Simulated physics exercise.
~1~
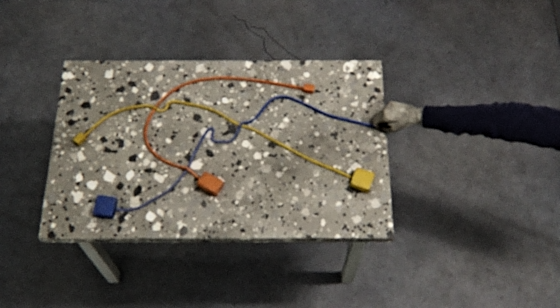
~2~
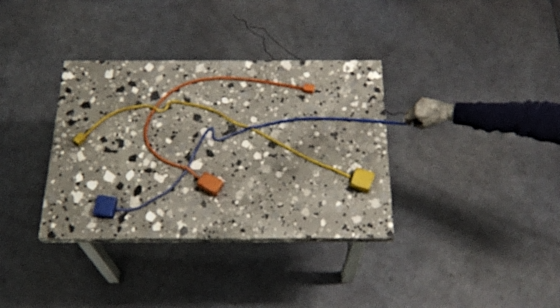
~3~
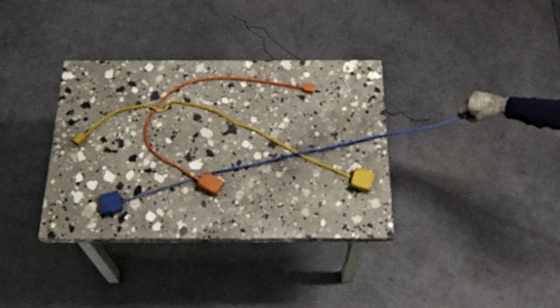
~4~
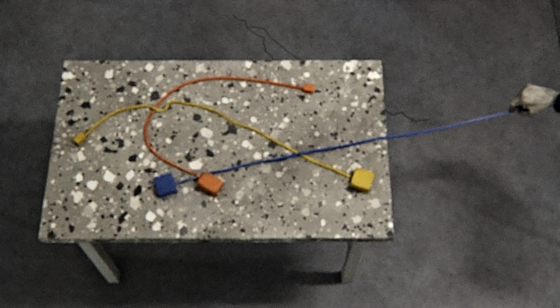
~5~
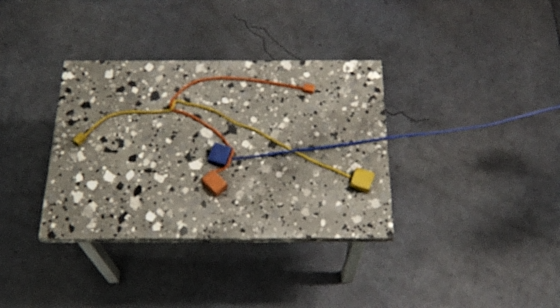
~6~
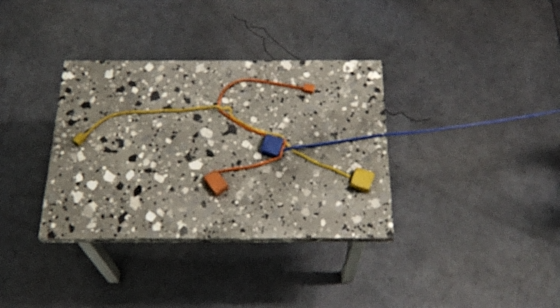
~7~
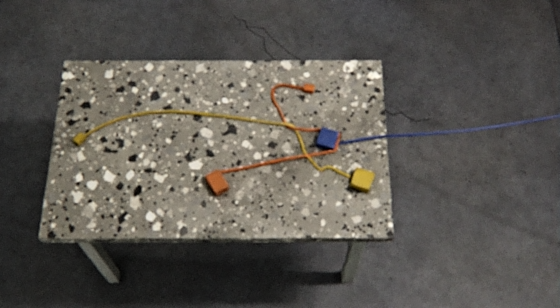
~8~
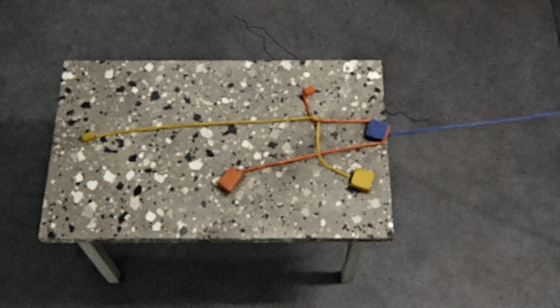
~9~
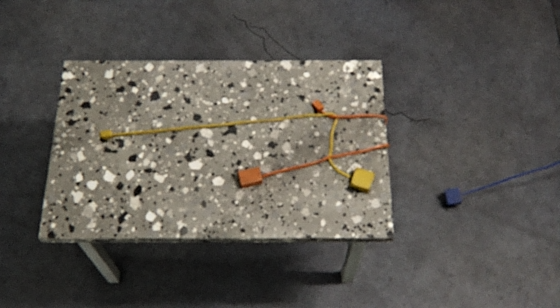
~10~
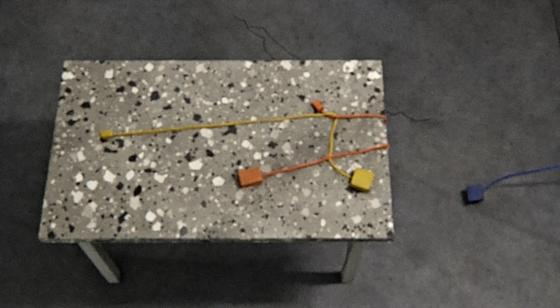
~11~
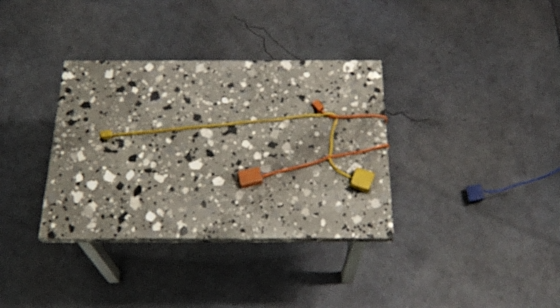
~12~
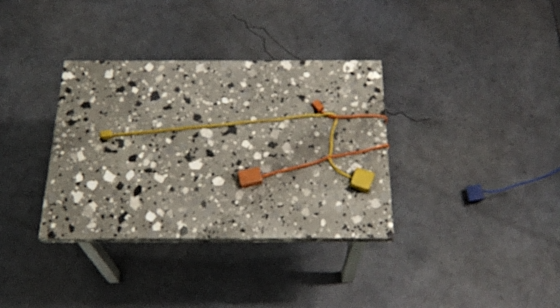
A hand pulled a blue cord off the right side of a speckled table, its block catching the orange and yellow cords and dragging them rightward before dropping over the edge, while the yellow block stayed put and the orange one ended slightly shifted.
